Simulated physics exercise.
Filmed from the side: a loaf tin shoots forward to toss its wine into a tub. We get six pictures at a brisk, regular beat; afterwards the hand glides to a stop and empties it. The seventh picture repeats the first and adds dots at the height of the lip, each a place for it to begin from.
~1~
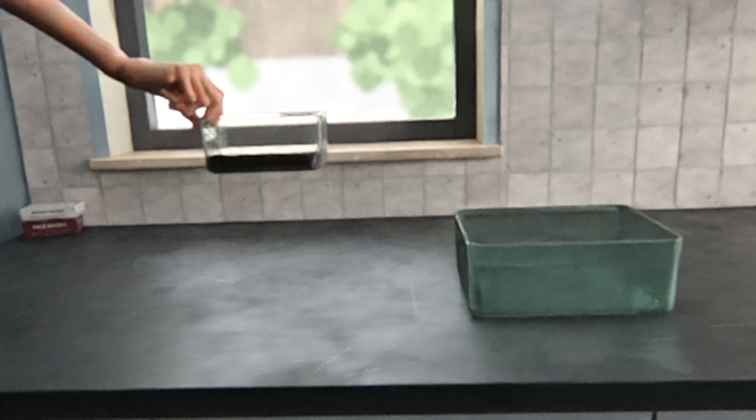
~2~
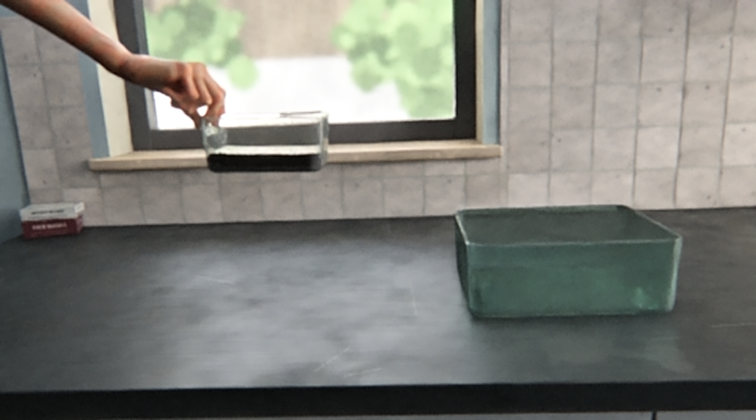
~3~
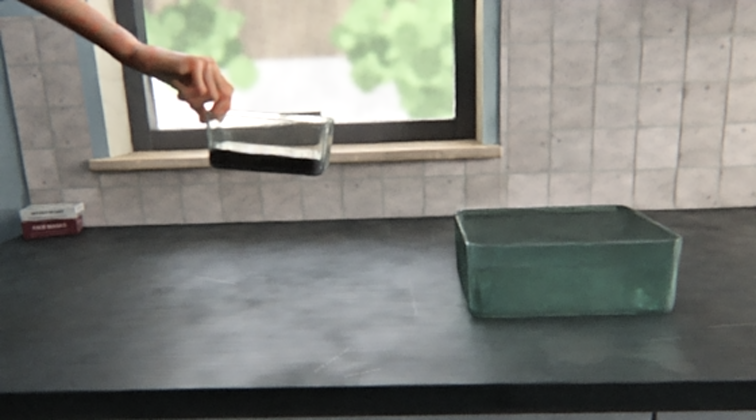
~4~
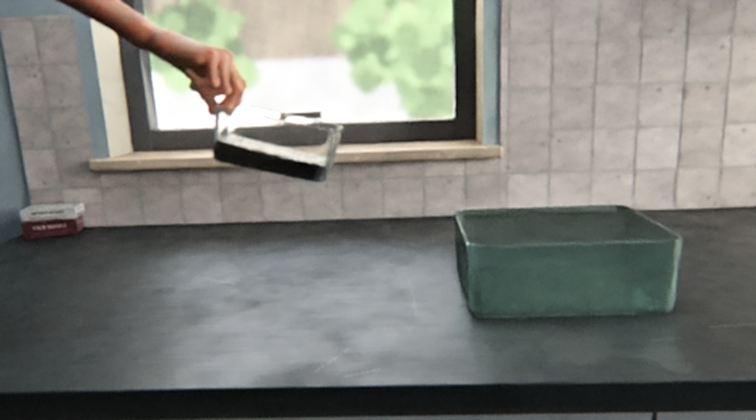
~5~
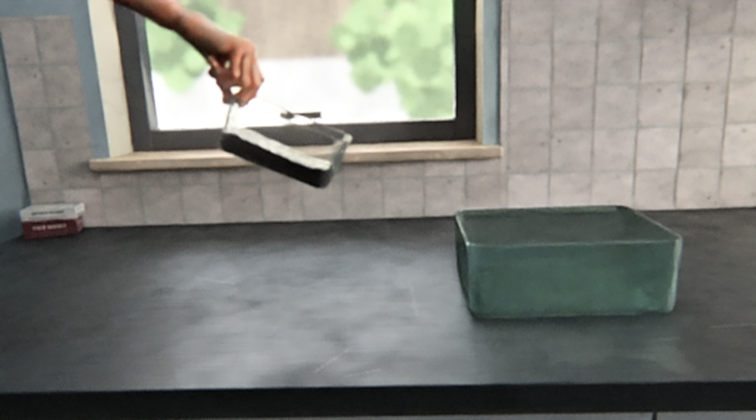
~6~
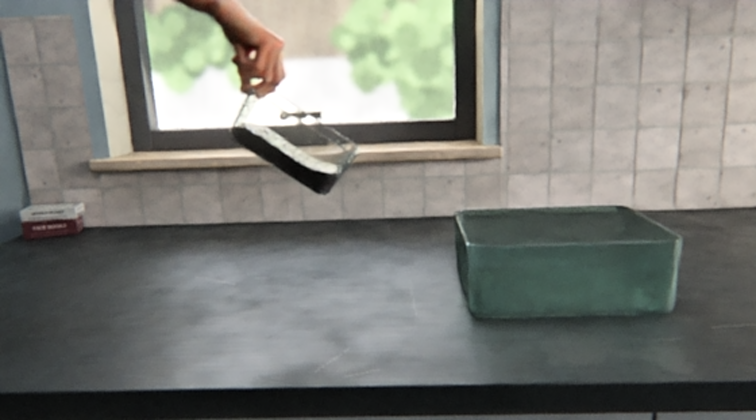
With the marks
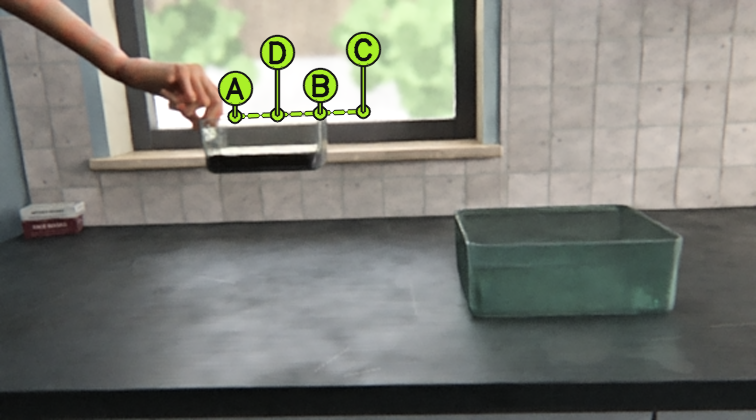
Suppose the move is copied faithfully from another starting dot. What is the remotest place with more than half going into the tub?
Choose C.
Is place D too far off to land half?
Yes, it does.
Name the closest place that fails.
B.
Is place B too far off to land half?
Yes, that goes wrong.
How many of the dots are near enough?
One of the four.
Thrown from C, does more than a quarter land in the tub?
Yes, clearly.
On the marked copy, A at (235, 116); B at (320, 113); C at (363, 111); D at (277, 114).
With A, about 0 % lands in the tub, 100 % falls short.
With B, about 2 % lands in the tub, 95 % falls short and 4 % goes beside or beyond.
With C, about 74 % lands in the tub, 18 % falls short and 7 % goes beside or beyond.
With D, about 0 % lands in the tub, 100 % falls short.
